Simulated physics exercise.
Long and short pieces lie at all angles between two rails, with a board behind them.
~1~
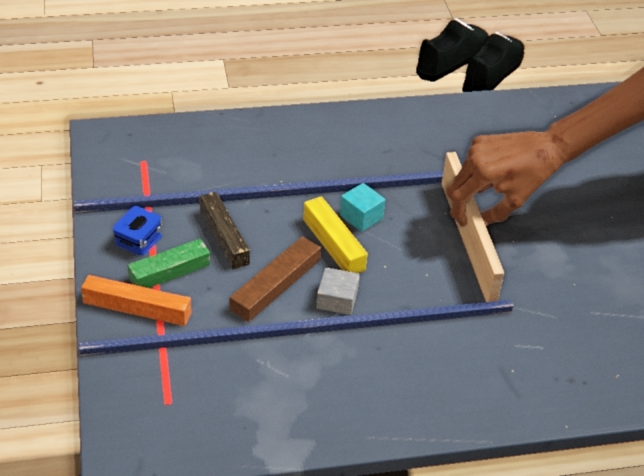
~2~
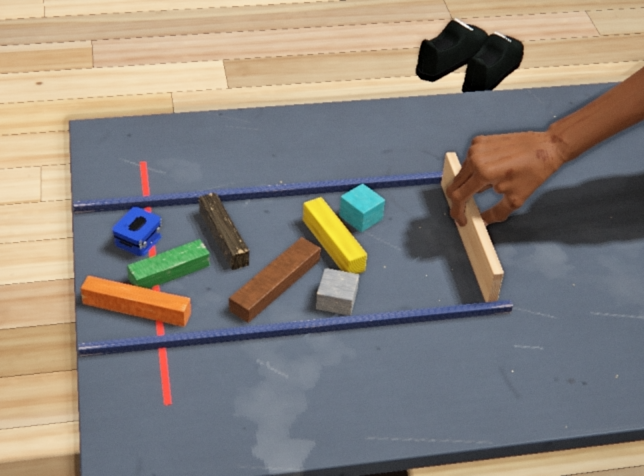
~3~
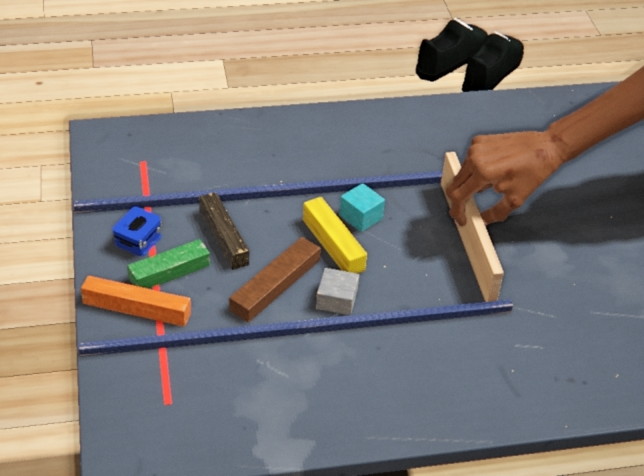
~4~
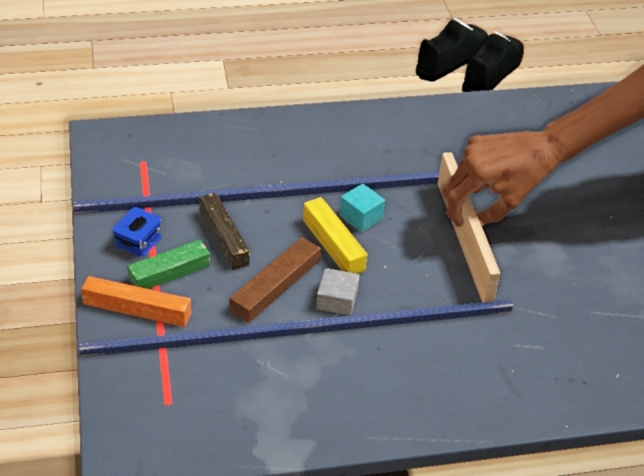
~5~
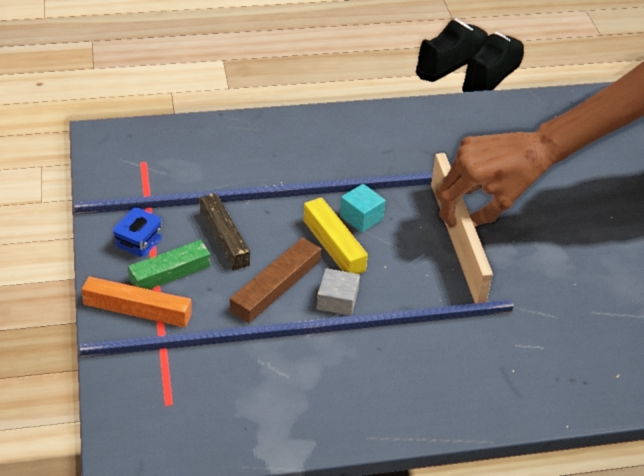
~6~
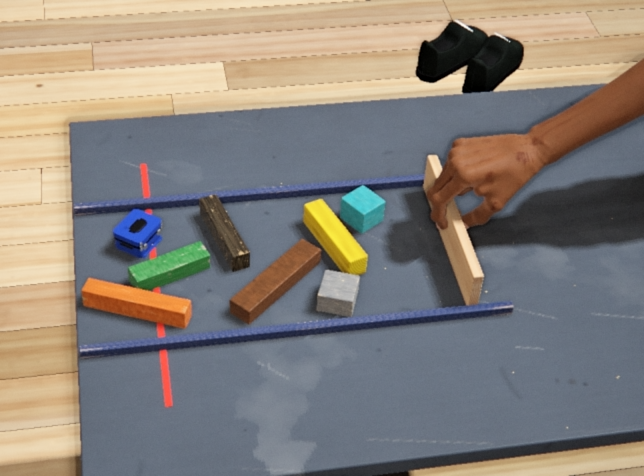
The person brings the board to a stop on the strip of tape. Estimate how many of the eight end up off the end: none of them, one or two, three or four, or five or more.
Three or four.
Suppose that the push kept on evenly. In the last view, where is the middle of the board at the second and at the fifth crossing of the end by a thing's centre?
I'd put it close to (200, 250) and later close to (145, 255).
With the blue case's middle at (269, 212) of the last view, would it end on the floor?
It remains in place.
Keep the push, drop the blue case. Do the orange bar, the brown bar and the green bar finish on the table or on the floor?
Result - orange bar: Gone; brown bar: Up; green bar: Gone.
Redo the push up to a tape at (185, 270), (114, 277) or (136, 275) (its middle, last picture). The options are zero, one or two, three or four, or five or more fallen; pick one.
Try 1 - either three or four; try 2 - at least five; try 3 - three to four.
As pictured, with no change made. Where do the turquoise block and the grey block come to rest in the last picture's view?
They come to rest around (134, 221) and (142, 317).
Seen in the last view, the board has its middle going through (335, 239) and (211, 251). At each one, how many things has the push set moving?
The count is 4 at the first point and 8 at the second.
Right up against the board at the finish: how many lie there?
I count 3 of them.
Soon after, none off yet; orange bar at rest near (137, 303); blue case at rest near (138, 235); green bar at rest near (170, 268).
Then, none off yet; orange bar moved a little near (90, 300); blue case at rest near (138, 235); green bar moved a little near (127, 272).
At rest, the number that fall off is three or four; fallen, green bar, blue case and orange bar.
